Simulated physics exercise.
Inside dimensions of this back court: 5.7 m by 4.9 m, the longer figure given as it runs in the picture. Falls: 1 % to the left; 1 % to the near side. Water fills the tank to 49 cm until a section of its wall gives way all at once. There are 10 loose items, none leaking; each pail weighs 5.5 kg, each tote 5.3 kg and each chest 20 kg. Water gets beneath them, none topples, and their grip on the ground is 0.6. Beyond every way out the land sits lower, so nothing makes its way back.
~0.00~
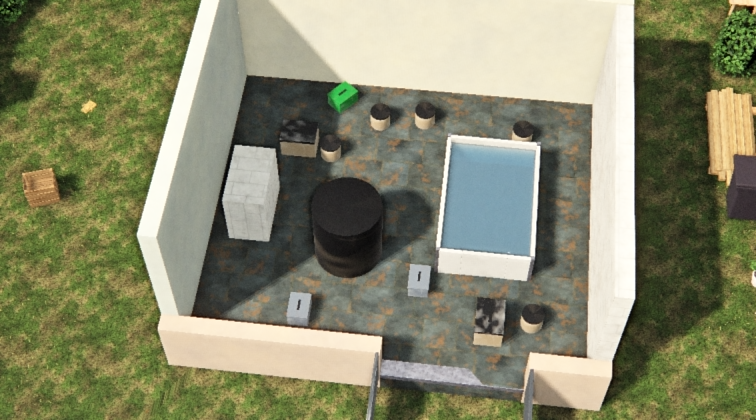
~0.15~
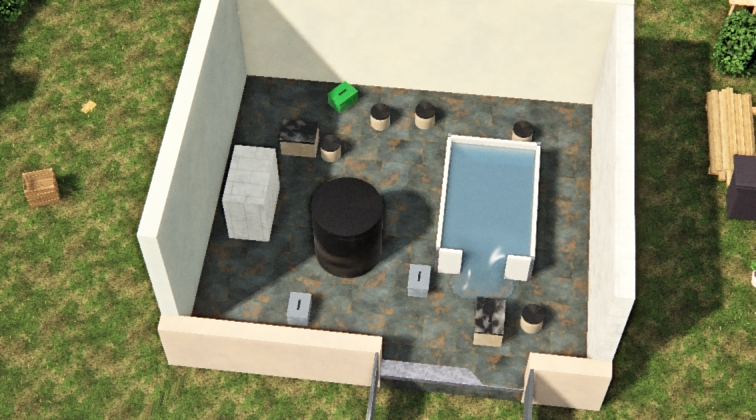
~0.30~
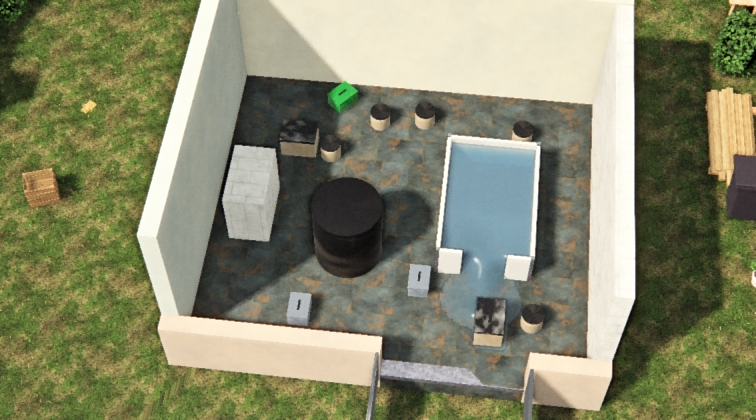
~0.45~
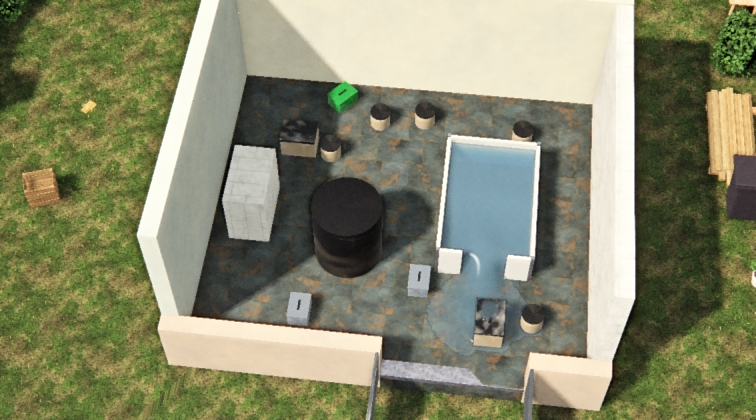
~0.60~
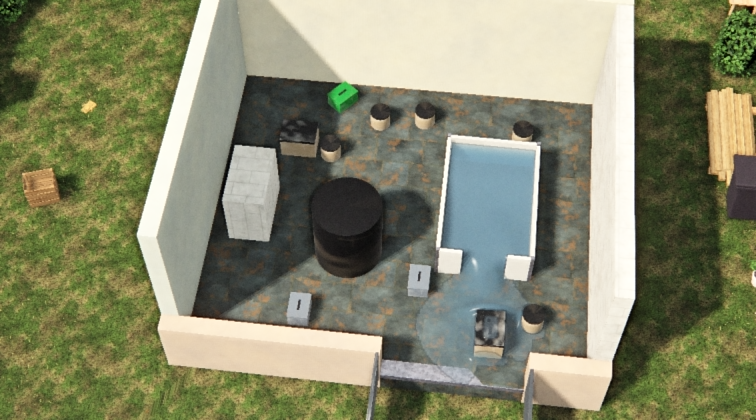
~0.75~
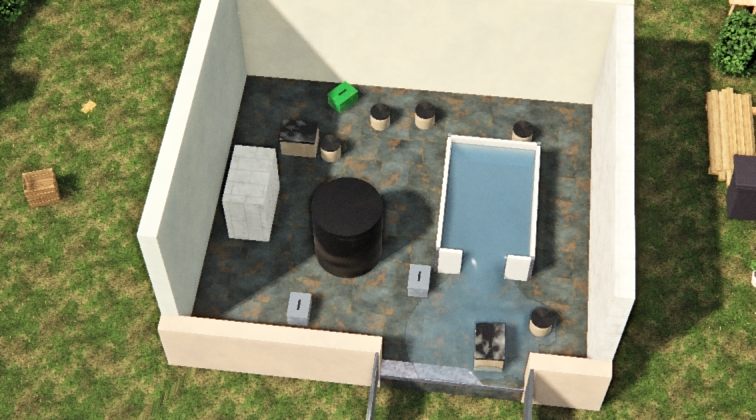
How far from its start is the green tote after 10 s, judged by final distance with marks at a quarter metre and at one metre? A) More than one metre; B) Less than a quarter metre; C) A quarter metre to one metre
B, less than a quarter metre.
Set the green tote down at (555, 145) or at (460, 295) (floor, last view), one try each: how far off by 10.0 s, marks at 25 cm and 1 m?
Well, the first time it keeps still, and the second time it covers a big distance.
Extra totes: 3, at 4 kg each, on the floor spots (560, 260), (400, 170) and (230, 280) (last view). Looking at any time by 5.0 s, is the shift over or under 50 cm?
So that's beyond the threshold, within the threshold and within the threshold, in that sequence.
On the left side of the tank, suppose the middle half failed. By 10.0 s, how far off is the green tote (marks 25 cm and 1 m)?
I'd say the green tote gets swept off.
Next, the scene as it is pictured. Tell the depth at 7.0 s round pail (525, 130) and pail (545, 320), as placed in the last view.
Around 1 cm and 4 cm.
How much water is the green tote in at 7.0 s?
Close to 0 centimetres.
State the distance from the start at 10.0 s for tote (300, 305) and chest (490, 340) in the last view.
Respectively: 0 cm / 80 cm.
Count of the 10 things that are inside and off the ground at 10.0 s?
I'd say 0 of them.
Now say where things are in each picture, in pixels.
The first picture shows the green tote at (343, 92) rests on the ground; 2.5 m2 under water; 0 of 10 have shifted.
The second picture shows the green tote at (343, 92), on the bottom; water covers 2.9 m2; 0 of 10 have shifted.
The third picture shows the green tote at (343, 92) rests on the ground; water covers 3.3 m2; 0 of 10 have shifted.
The fourth picture shows the green tote at (343, 92), on the bottom; water covers 3.8 m2; 0 of 10 have shifted.
The fifth picture shows the green tote at (343, 92), on the bottom; 4.5 m2 under water; 1 of 10 have shifted.
The sixth picture shows the green tote at (343, 92), on the bottom; water covers 5.2 m2; 2 of 10 have shifted.
After 2.0 s the green tote is near (343, 92), 0.0 m from its start, aground; 0 of 10 are out; 0 afloat.
After 4.5 s the green tote is near (343, 92), 0.0 m from its start, aground; 0 of 10 are out; 0 afloat.
After 7.0 s the green tote is near (343, 92), 0.0 m from its start, aground; 0 of 10 are out; 0 afloat.
After 10.0 s the green tote is near (343, 92), 0.0 m from its start, aground; 0 of 10 are out; 0 afloat.
